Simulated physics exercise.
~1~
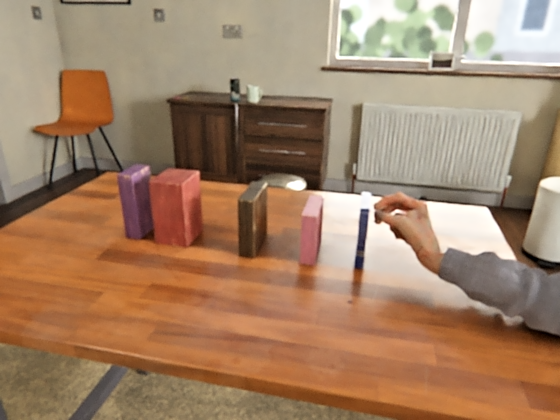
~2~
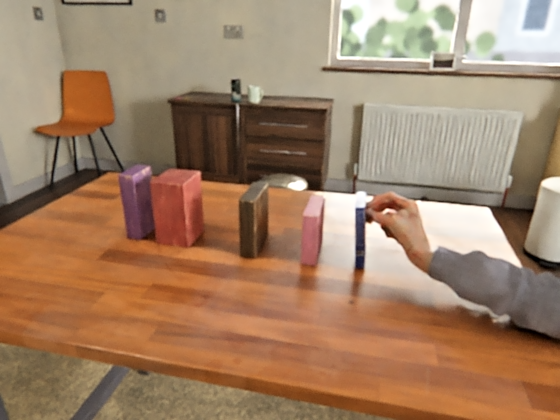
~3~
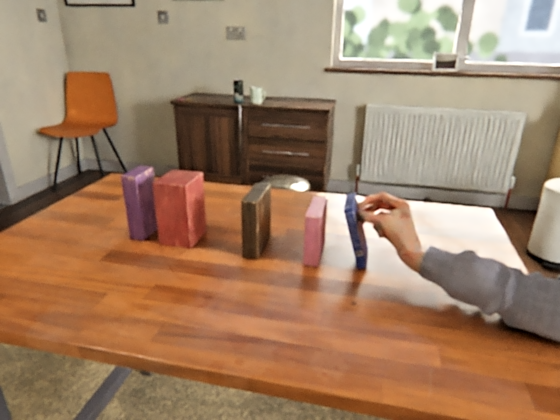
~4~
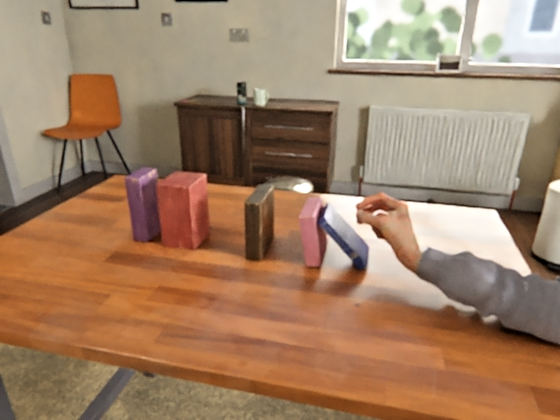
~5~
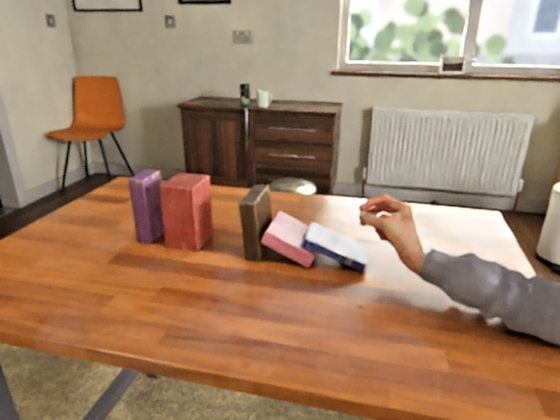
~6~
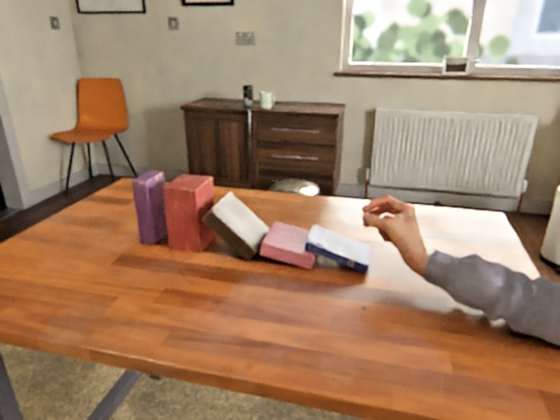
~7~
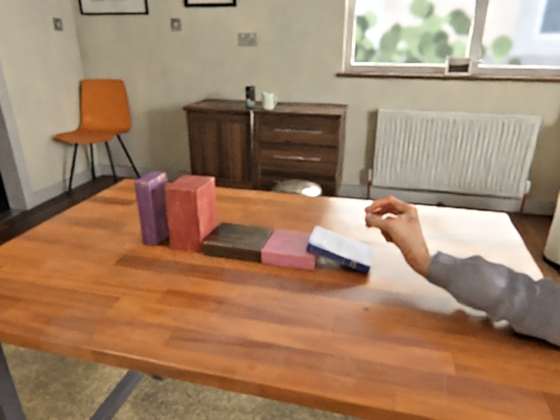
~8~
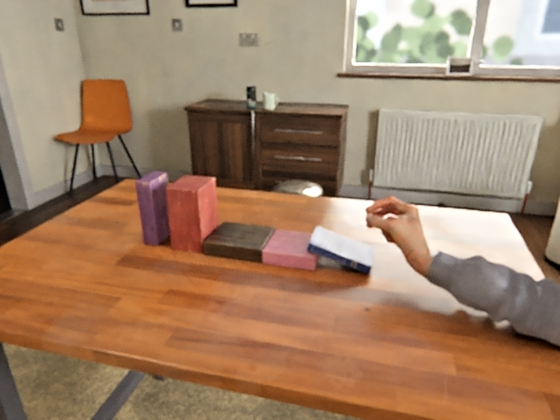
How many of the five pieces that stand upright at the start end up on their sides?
Three of them end up on their sides, namely the blue packet, the pink board and the black board.
